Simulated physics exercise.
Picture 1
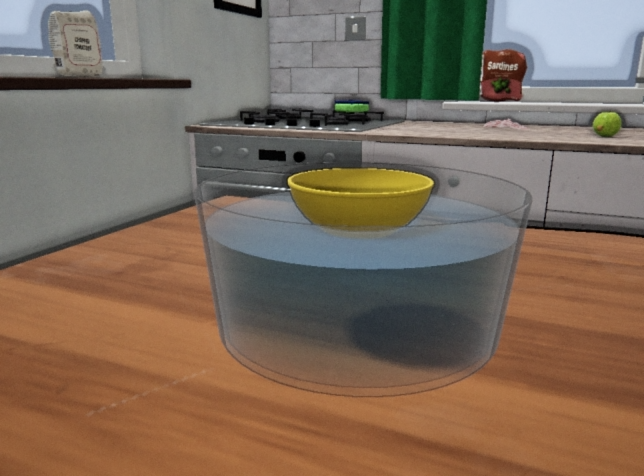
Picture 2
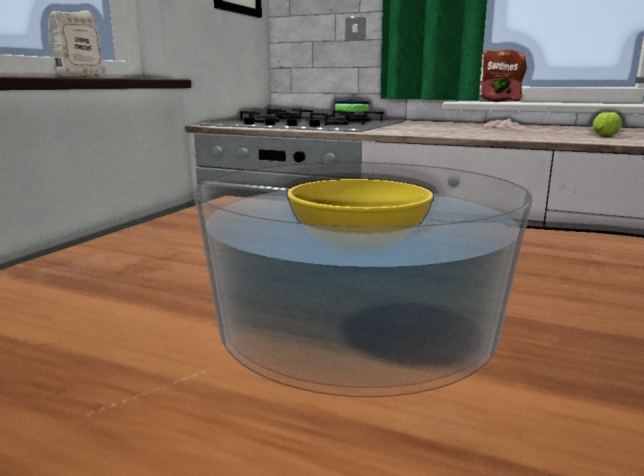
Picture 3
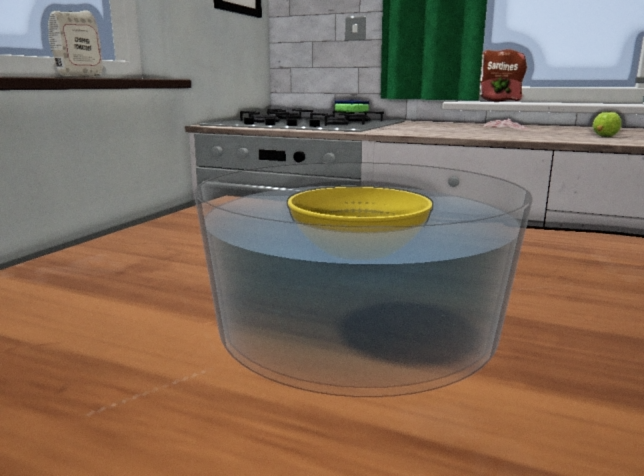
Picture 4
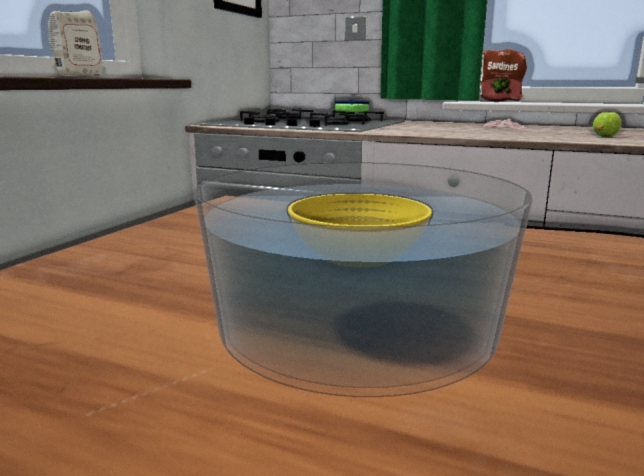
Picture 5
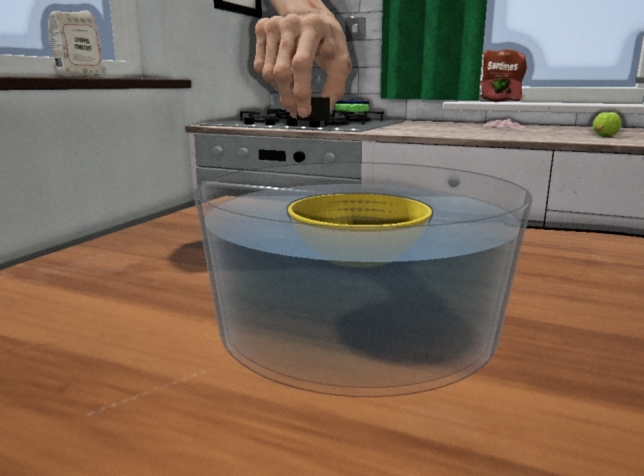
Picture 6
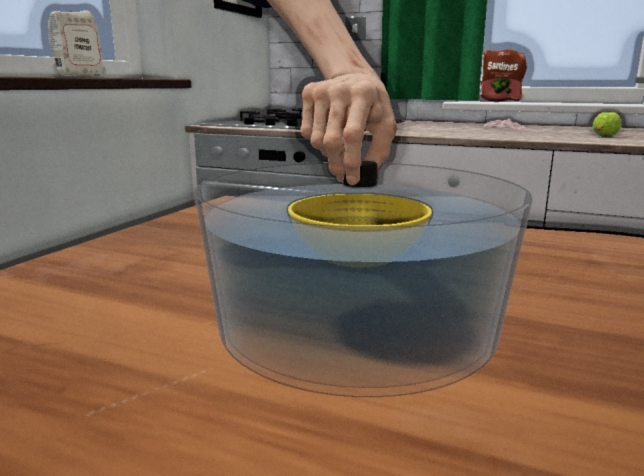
Yellow bowl sitting lower in a clear tub of water by stages, then a hand bringing a small dark block above it.
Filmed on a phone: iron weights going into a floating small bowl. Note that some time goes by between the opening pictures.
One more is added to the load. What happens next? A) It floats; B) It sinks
Answer: B.
Soon after, the iron weight is in and the small bowl dips.
Later, water pours in over its edge.
In the end, the small bowl lies on the bottom with its load.
